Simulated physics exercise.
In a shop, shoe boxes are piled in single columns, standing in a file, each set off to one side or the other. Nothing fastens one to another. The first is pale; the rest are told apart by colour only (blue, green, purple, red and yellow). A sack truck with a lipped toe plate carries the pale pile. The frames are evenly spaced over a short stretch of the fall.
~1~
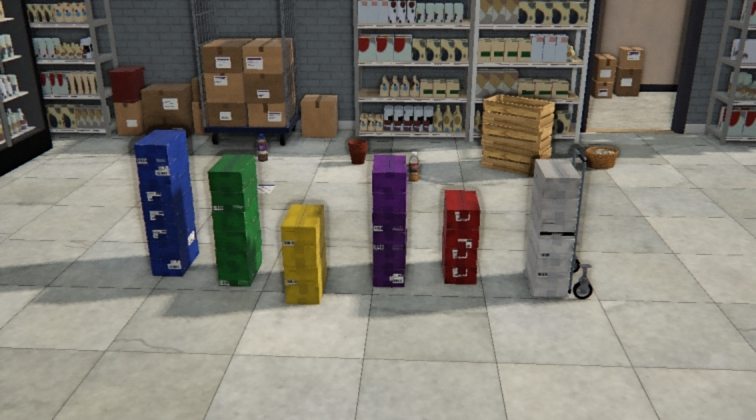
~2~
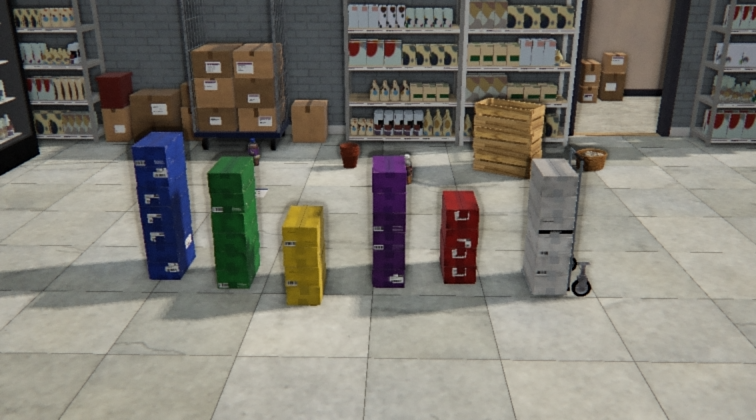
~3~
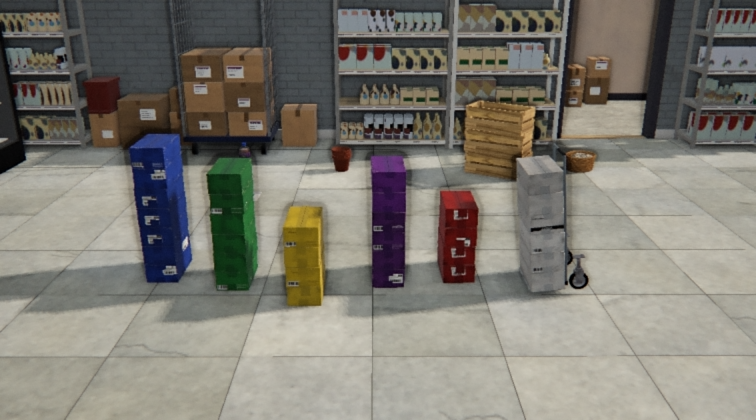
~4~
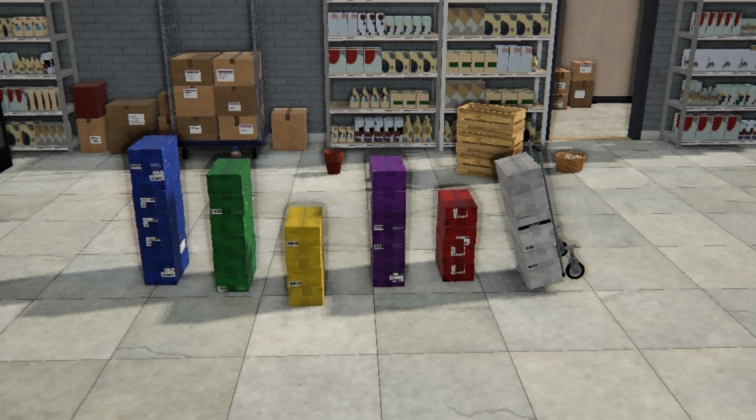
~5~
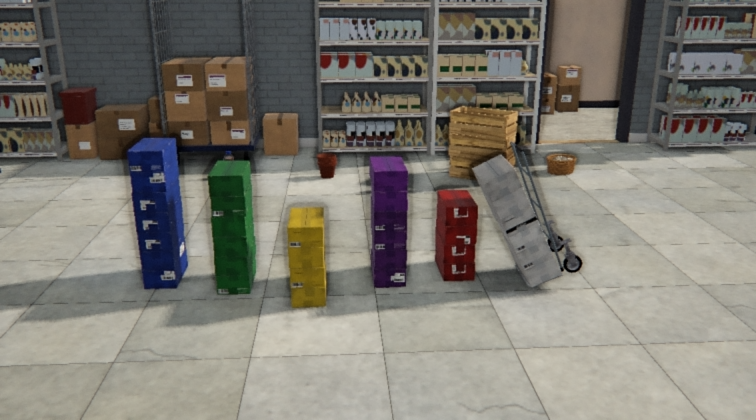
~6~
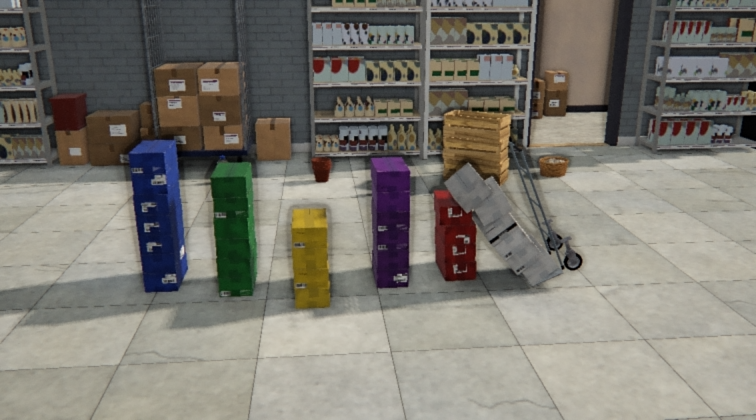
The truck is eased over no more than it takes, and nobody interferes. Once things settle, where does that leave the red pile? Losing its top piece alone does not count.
The red pile mostly stays up.
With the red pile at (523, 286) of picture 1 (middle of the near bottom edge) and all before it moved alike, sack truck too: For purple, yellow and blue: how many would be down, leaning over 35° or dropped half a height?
The counts are purple 0, yellow 0, blue 0.
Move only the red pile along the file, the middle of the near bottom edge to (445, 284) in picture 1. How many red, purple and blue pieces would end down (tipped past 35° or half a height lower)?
By colour: Red 0, purple 0, blue 0.
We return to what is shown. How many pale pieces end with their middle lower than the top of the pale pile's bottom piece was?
2 of them.
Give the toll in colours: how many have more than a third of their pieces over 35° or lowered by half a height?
0 of them.
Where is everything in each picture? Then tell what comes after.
In the first picture (pixels give the middle of a visible side; the camera moves round a little), truck frame (582, 190) level; top red box (462, 200); top yellow box (303, 215); none of the others has stirred.
Truck frame (579, 188) level; top red box (460, 200), in the second picture.
Truck frame (565, 183) rocked a little, top of the pale pile leaning a little; top red box (459, 199); none of the others has stirred, in the third picture.
Truck frame (545, 177) rocked clearly, top of the pale pile leaning clearly; top red box (457, 198); none of the others has stirred, in the fourth picture.
Truck frame (530, 177) rocked clearly, top of the pale pile leaning clearly; top red box (457, 198); none of the others has stirred, in the fifth picture.
Truck frame (530, 176) rocked clearly, top of the pale pile leaning well over; top red box (452, 198) a little from its place; top blue box (147, 164); movement in 2 of them, in the sixth picture.
Shortly afterwards, 5 of the pale pile down; none of the 4 red boxes down (0 of 27 in all colours); top red box tilted a little.
Next, 6 of the pale pile down; none of the 4 red boxes down (0 of 27 in all colours); top red box tilted clearly.
In the end, 6 of the pale pile down; none of the 4 red boxes down (0 of 27 in all colours); top red box tilted clearly; top purple box a little from its place. From the last view, middles, top red box near (419, 211), top purple box near (385, 174).
